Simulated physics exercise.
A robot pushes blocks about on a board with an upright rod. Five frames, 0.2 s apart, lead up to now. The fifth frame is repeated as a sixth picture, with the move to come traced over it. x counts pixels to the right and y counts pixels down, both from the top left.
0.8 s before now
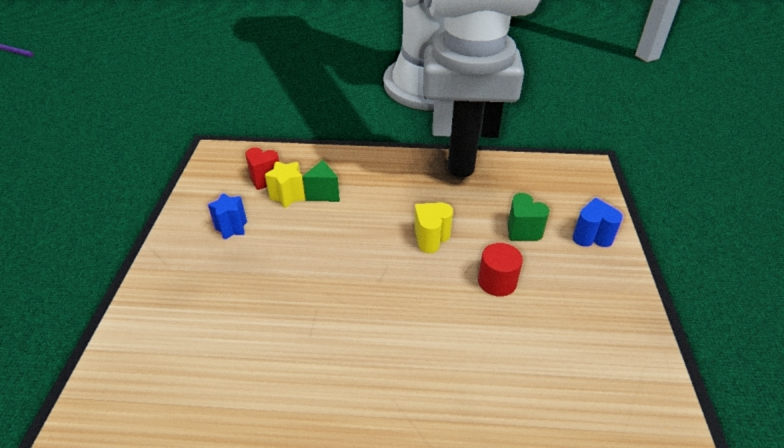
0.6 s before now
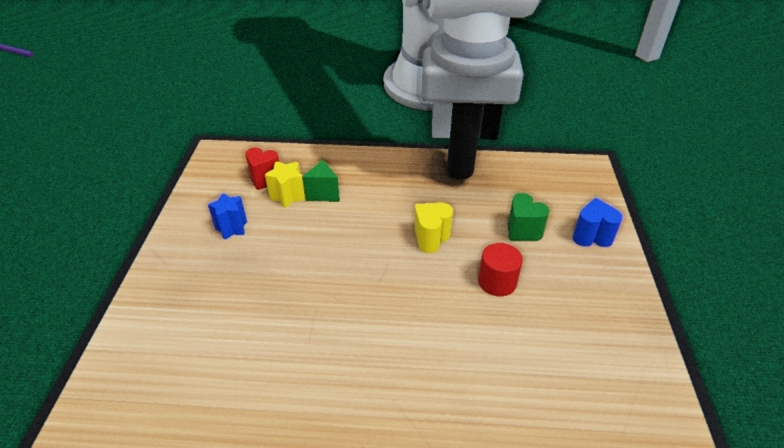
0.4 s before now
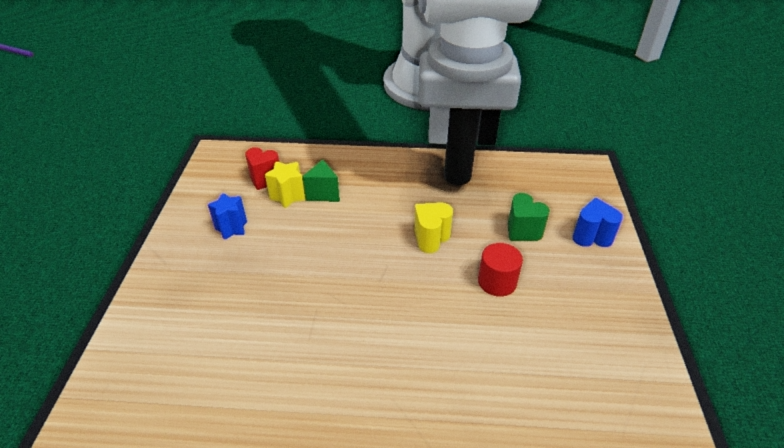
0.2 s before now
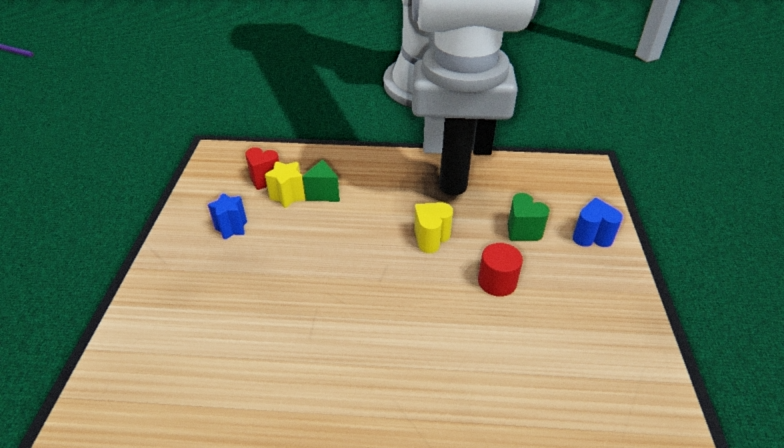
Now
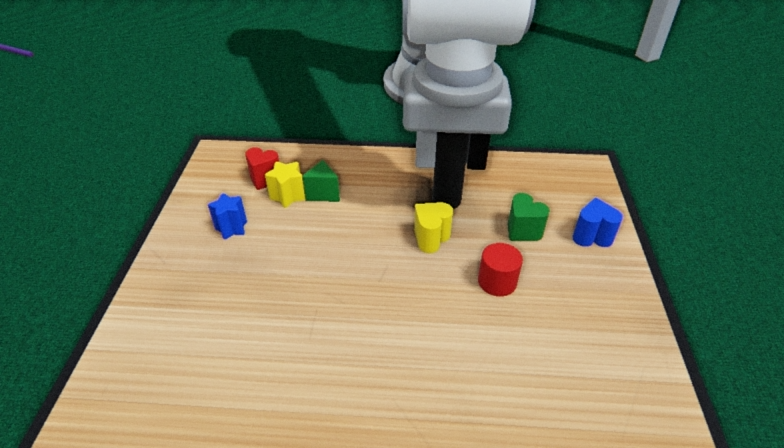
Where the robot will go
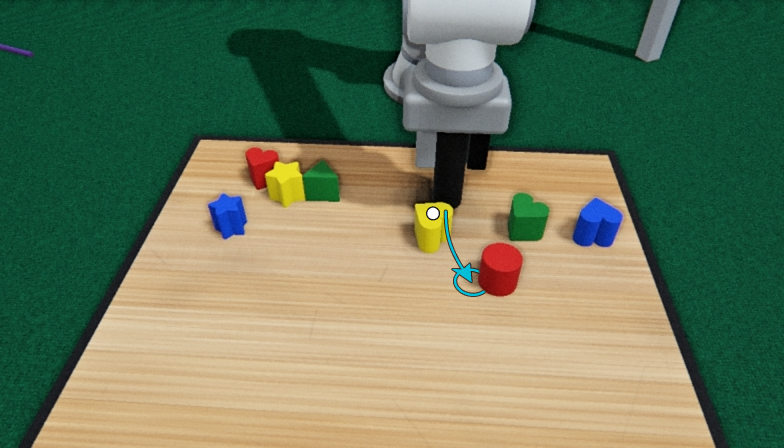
Robot arm with a black rod moving slowly down the wooden board to the yellow heart, the coloured blocks staying still.
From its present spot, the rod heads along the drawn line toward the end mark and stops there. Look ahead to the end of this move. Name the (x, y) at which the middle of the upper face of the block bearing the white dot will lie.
I expect it at (424, 231).
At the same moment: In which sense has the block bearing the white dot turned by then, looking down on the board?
Spin direction: Clockwise.
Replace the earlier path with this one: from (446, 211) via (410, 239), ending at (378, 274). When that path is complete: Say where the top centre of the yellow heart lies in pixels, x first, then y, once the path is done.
It will likely be found at (429, 237).
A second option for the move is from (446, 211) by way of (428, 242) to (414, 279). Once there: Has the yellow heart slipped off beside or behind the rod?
My answer is no.
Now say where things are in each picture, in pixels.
In the first picture, rod tip (461, 170); block tops, yellow heart (433, 213); red circle (503, 256); green heart (529, 206).
In the second picture, rod (460, 172); blocks unchanged.
In the third picture, rod (457, 178); blocks unchanged.
In the fourth picture, rod (453, 188); blocks unchanged.
In the fifth picture, rod (447, 202); yellow heart (433, 213); red circle (503, 256); green heart (529, 206).
Path on the board, from (446, 211) over (451, 245) to (472, 282); the dot is on the yellow heart.
On the path given first. One third of the way, rod (449, 224); yellow heart (427, 223), turned 35° clockwise.
Two thirds of the way, rod (457, 248); yellow heart (424, 231), turned 75° clockwise.
At the end, rod (473, 273); yellow heart (424, 231), turned 75° clockwise; red circle (514, 262); green heart in place.
